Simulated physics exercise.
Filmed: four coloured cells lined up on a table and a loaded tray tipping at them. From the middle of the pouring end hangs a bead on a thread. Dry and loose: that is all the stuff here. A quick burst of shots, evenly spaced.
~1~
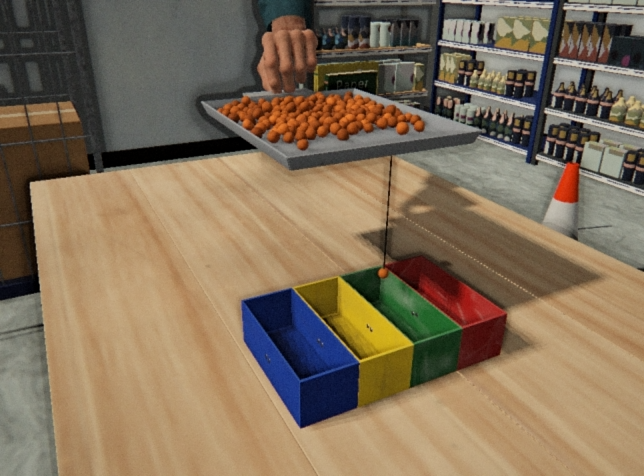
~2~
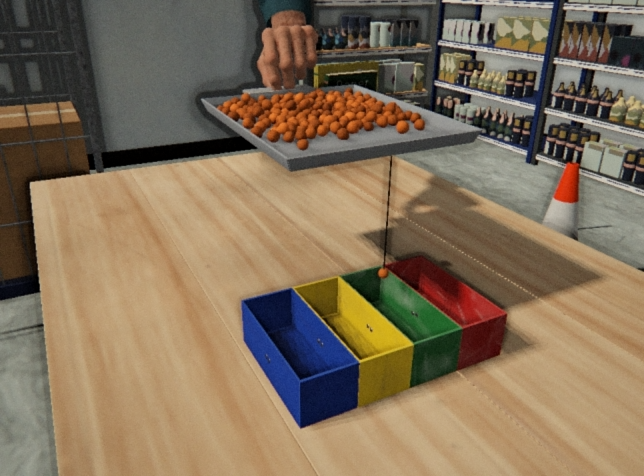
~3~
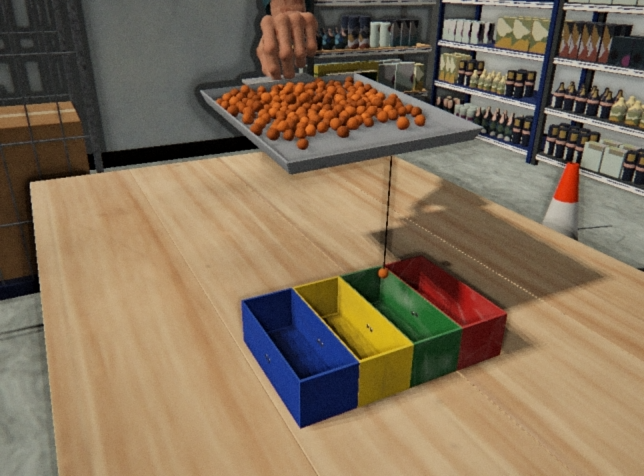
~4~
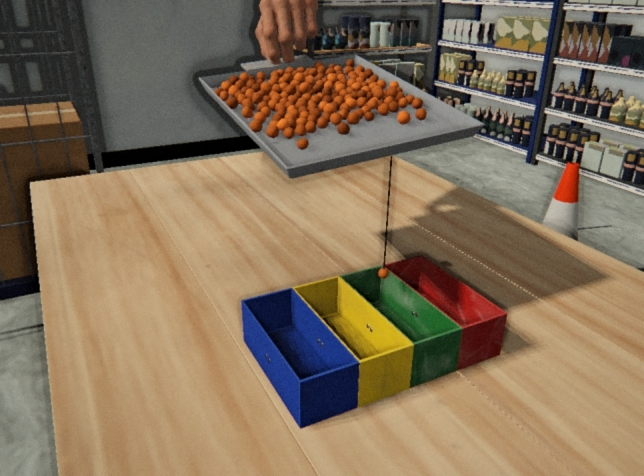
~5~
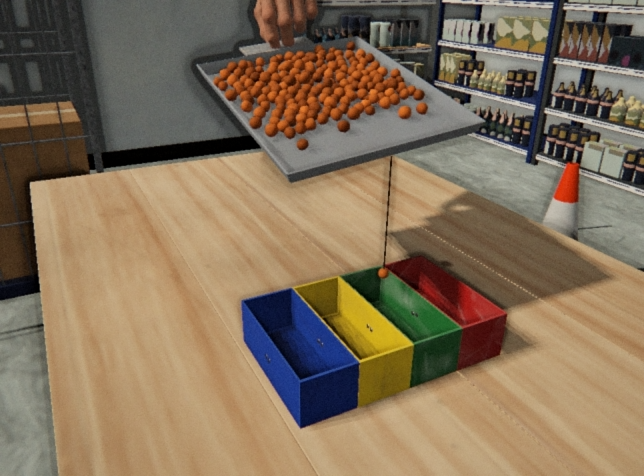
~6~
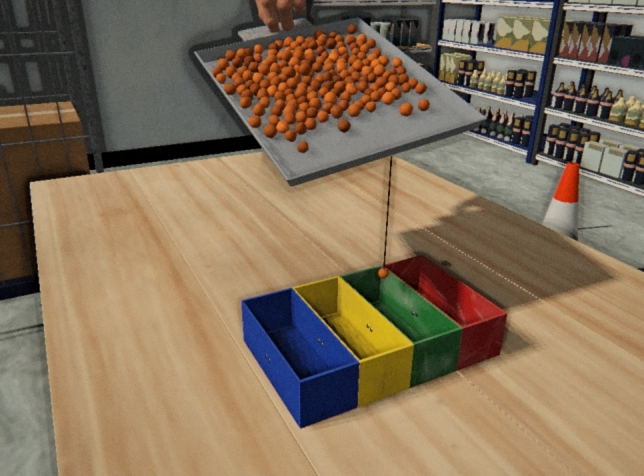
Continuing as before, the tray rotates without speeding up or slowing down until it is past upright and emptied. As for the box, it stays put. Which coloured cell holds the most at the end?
The blue cell holds the most.
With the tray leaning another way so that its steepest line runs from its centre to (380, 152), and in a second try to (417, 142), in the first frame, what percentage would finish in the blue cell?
Roughly 10 percent, then 0 percent.
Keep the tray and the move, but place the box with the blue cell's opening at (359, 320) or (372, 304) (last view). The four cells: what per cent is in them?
The first comes to 40 percent and the second to 20 percent.
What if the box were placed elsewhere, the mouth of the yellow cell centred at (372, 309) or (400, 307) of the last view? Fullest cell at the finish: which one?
So it's the blue cell for the first shift and blue for the second.
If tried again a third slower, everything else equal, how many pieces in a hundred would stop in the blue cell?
Near 40 %.
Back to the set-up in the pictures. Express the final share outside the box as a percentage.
About 20 %.
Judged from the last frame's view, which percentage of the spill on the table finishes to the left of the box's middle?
Around 60 %.
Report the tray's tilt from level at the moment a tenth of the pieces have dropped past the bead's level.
That happens at around 60°.
Shortly afterwards, tray tipped steeply; near two thirds on the tray; a little in the blue cell; a little in the yellow cell; only a few in the green cell; near a quarter falling or outside the box.
Next, tray tipped past a quarter turn; near half in the blue cell; near a third in the yellow cell; a little in the green cell; near a quarter falling or outside the box.
Some moments later, tray tipped past a quarter turn; near half in the blue cell; near a third in the yellow cell; a little in the green cell; near a quarter falling or outside the box.
In the end, tray tipped past a quarter turn; near half in the blue cell; near a third in the yellow cell; a little in the green cell; none at all in the red cell; near a quarter outside the box.
